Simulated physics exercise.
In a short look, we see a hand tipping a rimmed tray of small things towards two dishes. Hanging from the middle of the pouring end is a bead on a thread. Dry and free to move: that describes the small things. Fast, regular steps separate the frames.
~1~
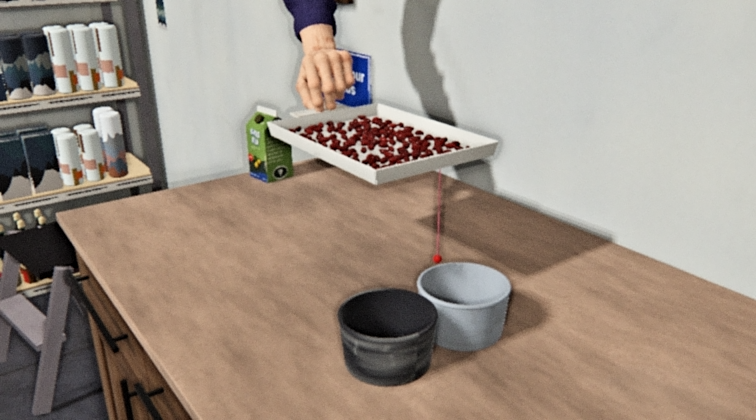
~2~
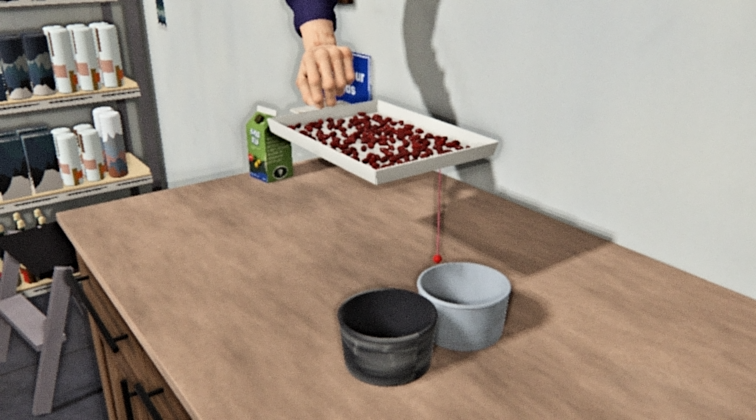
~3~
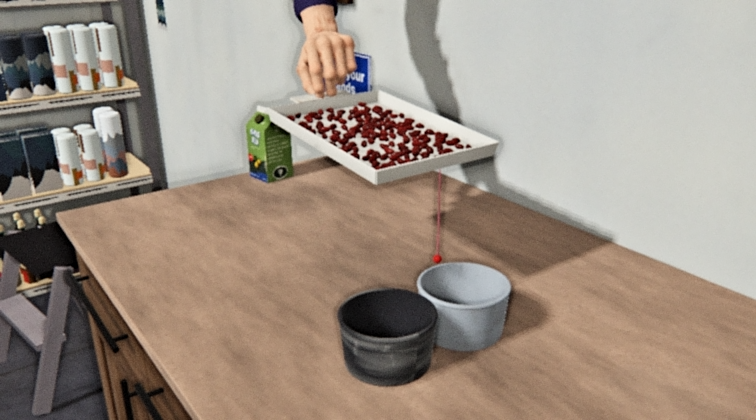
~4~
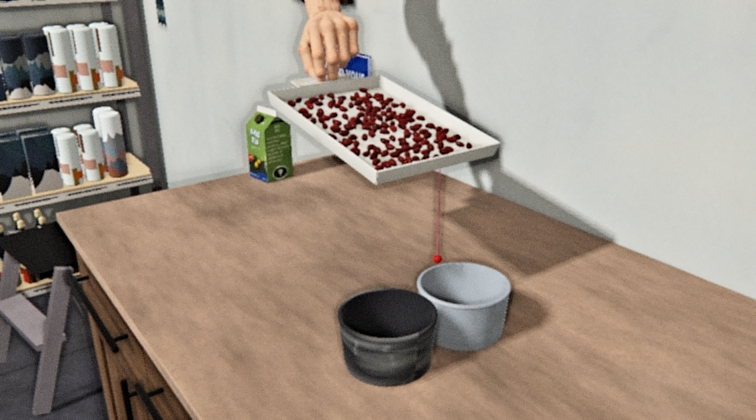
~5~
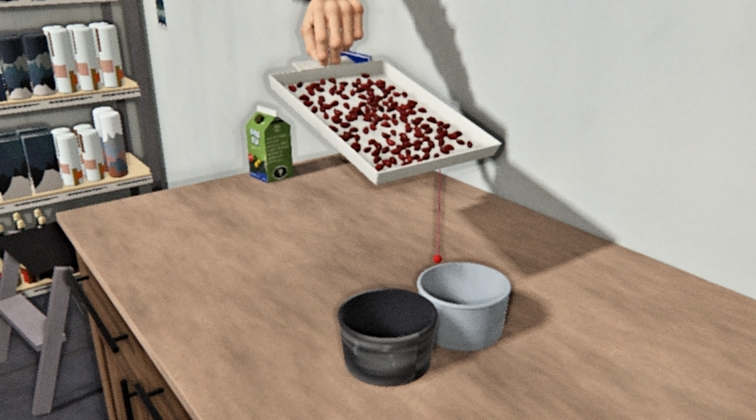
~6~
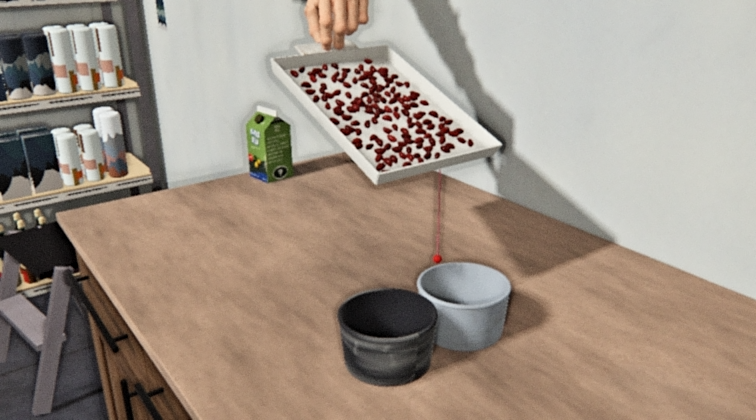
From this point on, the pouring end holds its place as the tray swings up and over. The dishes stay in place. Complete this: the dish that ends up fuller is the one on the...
Right.
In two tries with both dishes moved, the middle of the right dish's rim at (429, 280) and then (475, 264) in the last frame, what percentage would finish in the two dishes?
In turn about 20 and about 30 percent.
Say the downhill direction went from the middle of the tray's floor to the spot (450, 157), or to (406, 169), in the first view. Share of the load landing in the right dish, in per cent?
Roughly 20 percent, then 40 percent.
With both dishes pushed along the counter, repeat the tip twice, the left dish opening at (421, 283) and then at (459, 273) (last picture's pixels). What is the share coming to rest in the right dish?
Roughly 10 per cent, and 0 per cent.
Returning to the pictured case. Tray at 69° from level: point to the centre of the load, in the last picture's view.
Look about (435, 138) in the last picture.
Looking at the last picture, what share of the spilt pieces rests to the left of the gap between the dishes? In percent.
My estimate is some 0 per cent.
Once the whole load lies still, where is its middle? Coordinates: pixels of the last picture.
Somewhere close to (469, 329) in the last picture.
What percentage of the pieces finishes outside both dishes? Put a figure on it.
30 %.
Soon, tray tipped steeply; nearly all on the tray; a stray few in the air.
A while on, tray tipped past a quarter turn; about two thirds on the tray; a stray few in the left dish; a small part in the right dish; a small part outside both; about a quarter in the air.
Towards the end, tray tipped past a quarter turn; a small part in the left dish; about two thirds in the right dish; about a quarter outside both.
Finally, tray tipped past a quarter turn; a small part in the left dish; about two thirds in the right dish; about a quarter outside both.
